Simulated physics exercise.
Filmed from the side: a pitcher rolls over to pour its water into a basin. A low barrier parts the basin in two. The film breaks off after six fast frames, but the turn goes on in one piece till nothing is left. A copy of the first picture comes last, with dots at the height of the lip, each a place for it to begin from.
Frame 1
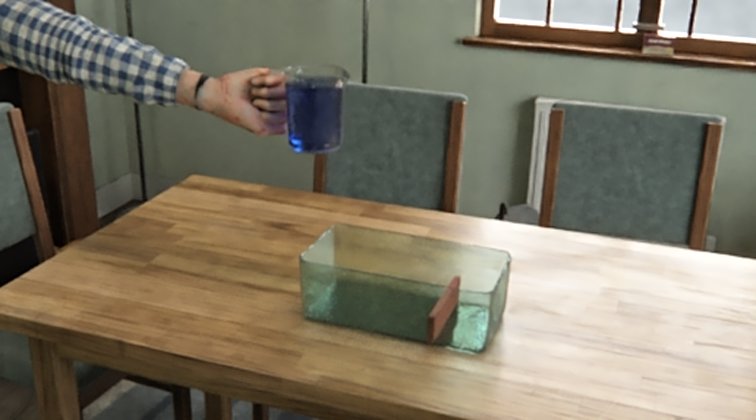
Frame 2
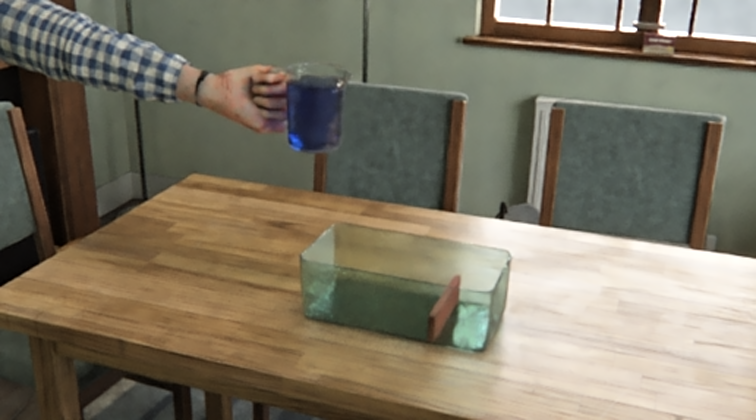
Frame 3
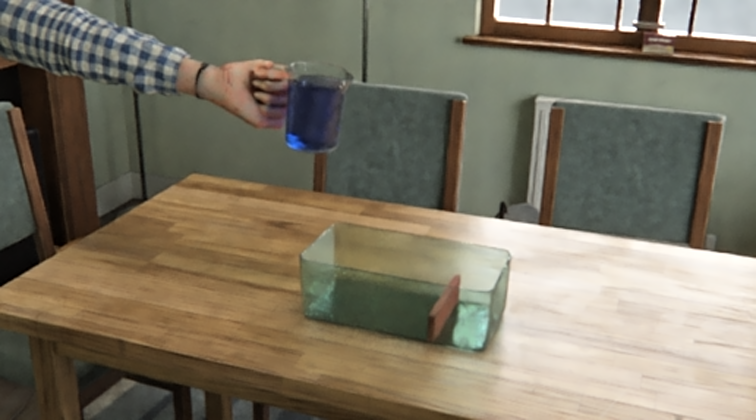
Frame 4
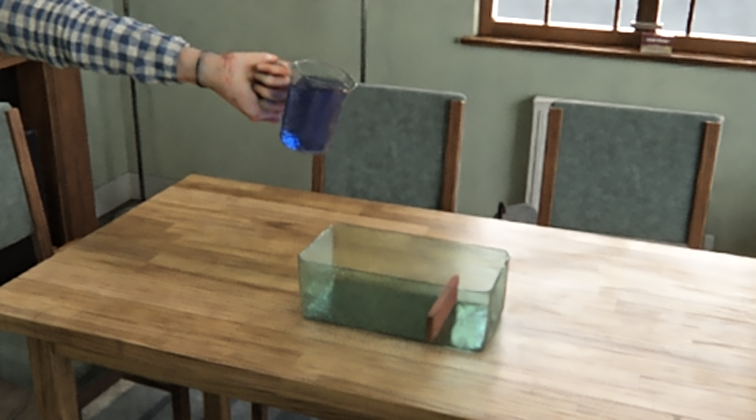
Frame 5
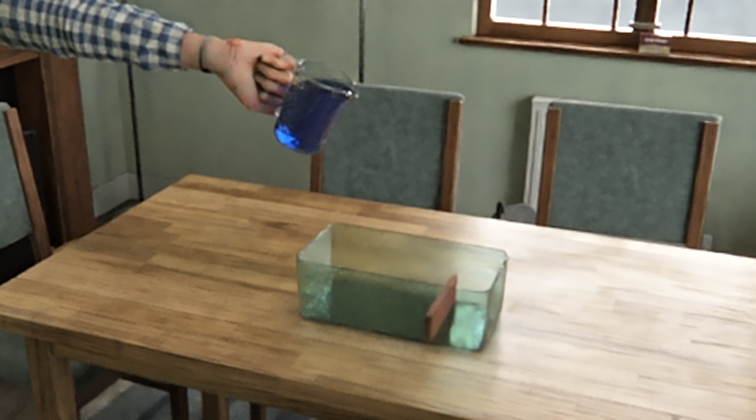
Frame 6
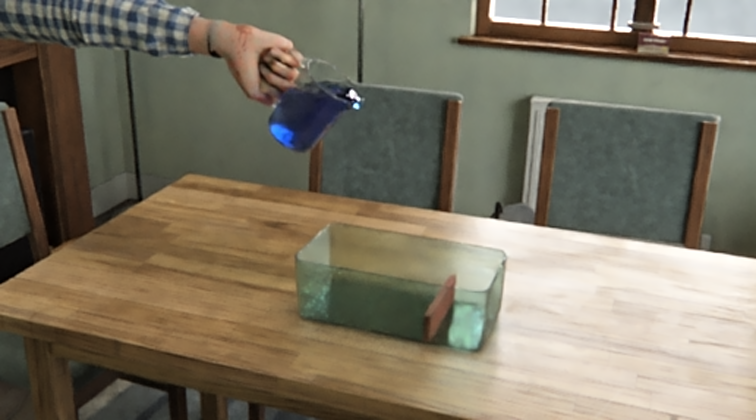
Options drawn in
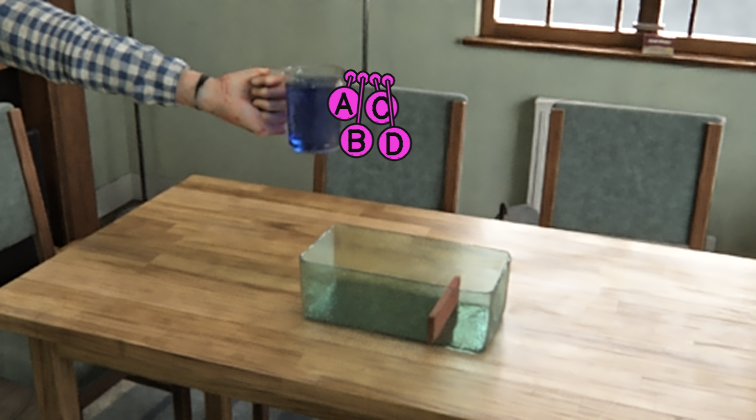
A hand in a blue checked sleeve held a pitcher of blue water above a glass basin with a low reddish barrier, then gradually tilted it to the right until the water reached its lip.
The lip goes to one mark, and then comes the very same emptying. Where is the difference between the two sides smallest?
D is best.
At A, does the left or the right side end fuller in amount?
The left side.
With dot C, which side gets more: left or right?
The left one.
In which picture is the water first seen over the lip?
In picture 6.
On the marked copy, A at (350, 76); B at (362, 78); C at (375, 79); D at (387, 80).
Choosing A, about 88 % ends left of the wall and 7 % right of it; 5 % is lost outside.
Choosing B, about 90 % ends left of the wall and 4 % right of it; 6 % is lost outside.
Choosing C, about 84 % ends left of the wall and 6 % right of it; 10 % is lost outside.
Choosing D, about 55 % ends left of the wall and 40 % right of it; 5 % is lost outside.
